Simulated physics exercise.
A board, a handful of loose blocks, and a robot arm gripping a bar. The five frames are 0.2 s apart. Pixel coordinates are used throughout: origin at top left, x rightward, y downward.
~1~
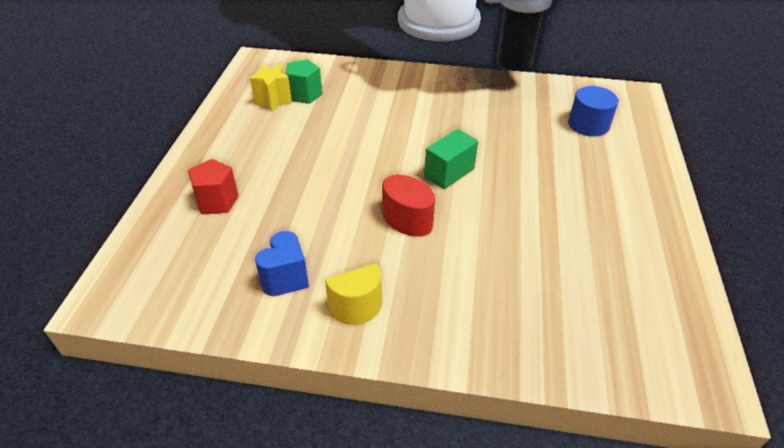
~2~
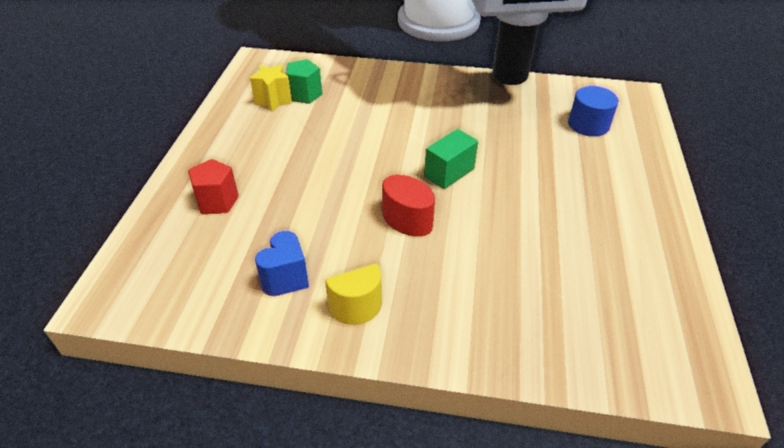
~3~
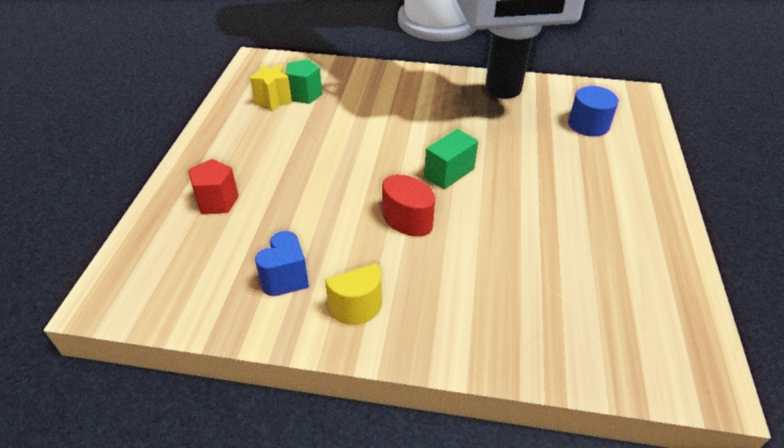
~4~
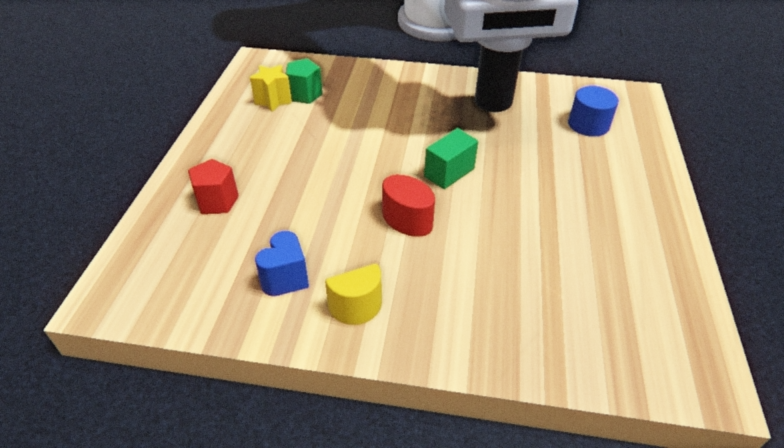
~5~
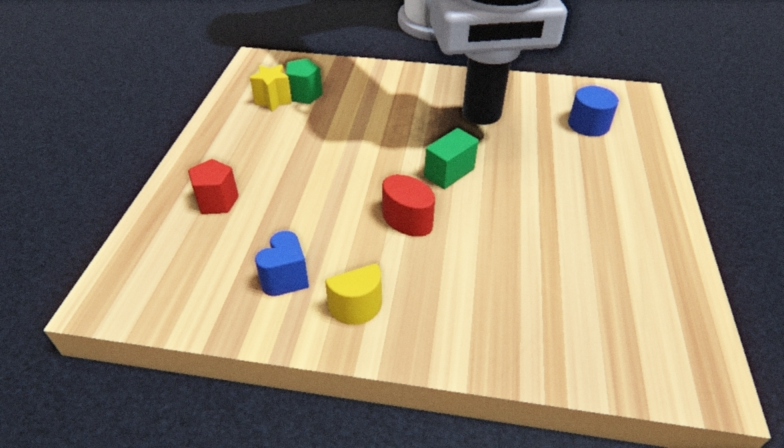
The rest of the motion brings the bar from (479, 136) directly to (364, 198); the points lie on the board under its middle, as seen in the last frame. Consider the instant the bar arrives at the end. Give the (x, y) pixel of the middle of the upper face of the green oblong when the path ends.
It should be at about (433, 173).
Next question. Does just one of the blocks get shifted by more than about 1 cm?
Short answer: Yes.
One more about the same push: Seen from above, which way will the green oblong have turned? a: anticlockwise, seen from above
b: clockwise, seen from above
The one that fits is a, anticlockwise, seen from above.
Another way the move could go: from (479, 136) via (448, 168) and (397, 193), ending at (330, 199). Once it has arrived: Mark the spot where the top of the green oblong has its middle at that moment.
So, by the moment the path ends, you'll find the top centre of the green oblong at (387, 199).
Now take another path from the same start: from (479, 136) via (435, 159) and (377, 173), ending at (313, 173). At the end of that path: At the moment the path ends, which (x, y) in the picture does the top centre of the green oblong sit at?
The spot you're after is about (434, 164) in the image.
The first path, step by step. One third of the way, bar at (445, 134); green oblong at (444, 155), turned 25° anticlockwise.
Two thirds of the way, bar at (406, 155); green oblong at (433, 173), turned 85° anticlockwise.
At the end, bar at (363, 176); red oval block unmoved; green oblong at (433, 173), turned 85° anticlockwise.
